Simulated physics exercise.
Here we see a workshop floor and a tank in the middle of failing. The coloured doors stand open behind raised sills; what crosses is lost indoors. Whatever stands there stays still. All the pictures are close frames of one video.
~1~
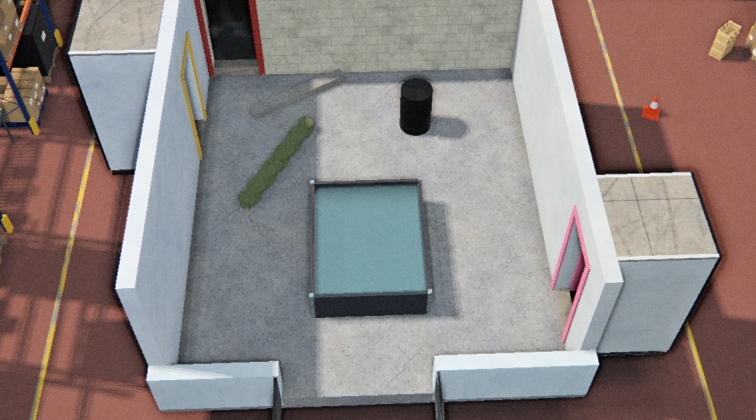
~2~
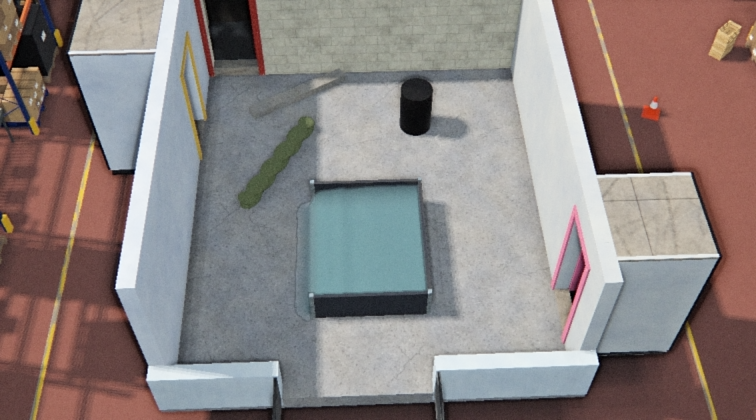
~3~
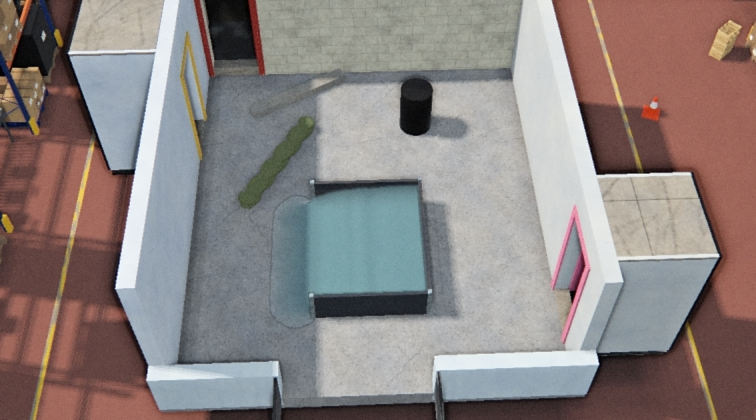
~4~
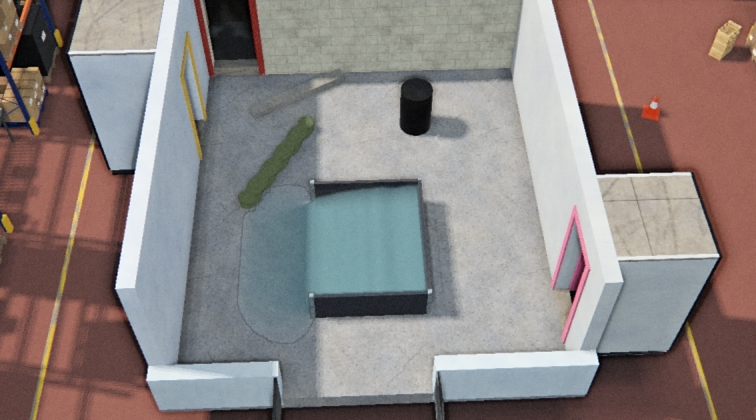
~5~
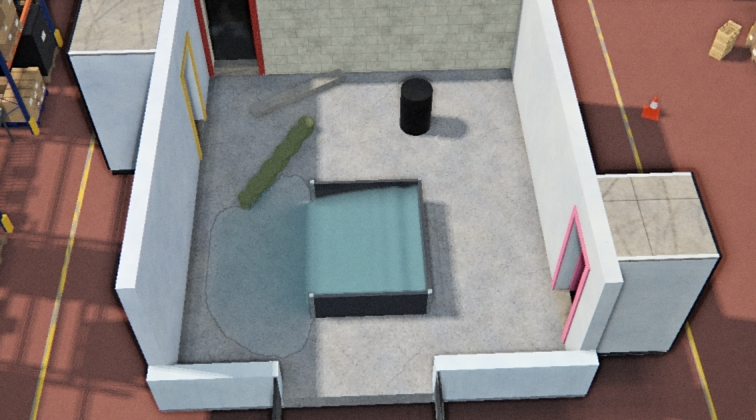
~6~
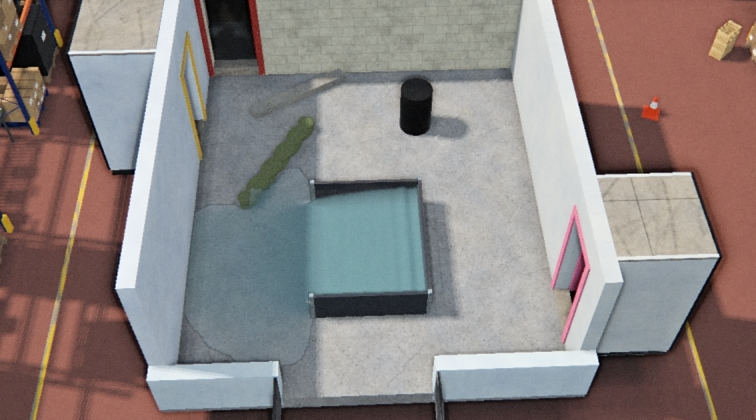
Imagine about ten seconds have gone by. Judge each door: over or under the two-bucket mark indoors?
My call: Pink door, over; yellow door, over; red door, under.
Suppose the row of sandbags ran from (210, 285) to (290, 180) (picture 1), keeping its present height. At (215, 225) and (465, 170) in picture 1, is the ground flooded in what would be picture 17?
First spot swamped, second spot untouched.
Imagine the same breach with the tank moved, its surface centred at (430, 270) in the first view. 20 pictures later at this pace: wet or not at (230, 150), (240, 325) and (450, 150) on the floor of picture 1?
The three spots read swamped, swamped, left dry.
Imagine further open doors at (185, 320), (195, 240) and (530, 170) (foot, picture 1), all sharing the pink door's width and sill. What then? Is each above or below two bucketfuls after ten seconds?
Lab note, doors in listed order: Over the limit, over the limit, under the limit.
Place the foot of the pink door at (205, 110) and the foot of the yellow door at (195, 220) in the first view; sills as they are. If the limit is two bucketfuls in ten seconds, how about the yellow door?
Door by door, the yellow door exceeds the limit.
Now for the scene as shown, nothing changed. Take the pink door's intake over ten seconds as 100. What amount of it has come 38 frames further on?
About 45 per cent.
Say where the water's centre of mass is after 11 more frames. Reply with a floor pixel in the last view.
Roughly (273, 262) in the last picture.
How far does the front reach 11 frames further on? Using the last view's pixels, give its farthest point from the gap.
The farthest wet spot is near (207, 109).
A moment on, water covers 20 % of the floor; the pink door not reached, the yellow door not reached, the red door not reached.
Next, water covers 30 % of the floor; the pink door not reached, the yellow door wet at the sill, nothing in, the red door not reached.
Then, water covers 50 % of the floor; the pink door not reached, the yellow door under two buckets in, the red door wet at the sill, nothing in.
Later, water covers 75 % of the floor; the pink door over two buckets in, the yellow door under two buckets in, the red door wet at the sill, nothing in.
In the end, water covers 90 % of the floor; the pink door over two buckets in, the yellow door over two buckets in, the red door wet at the sill, nothing in.
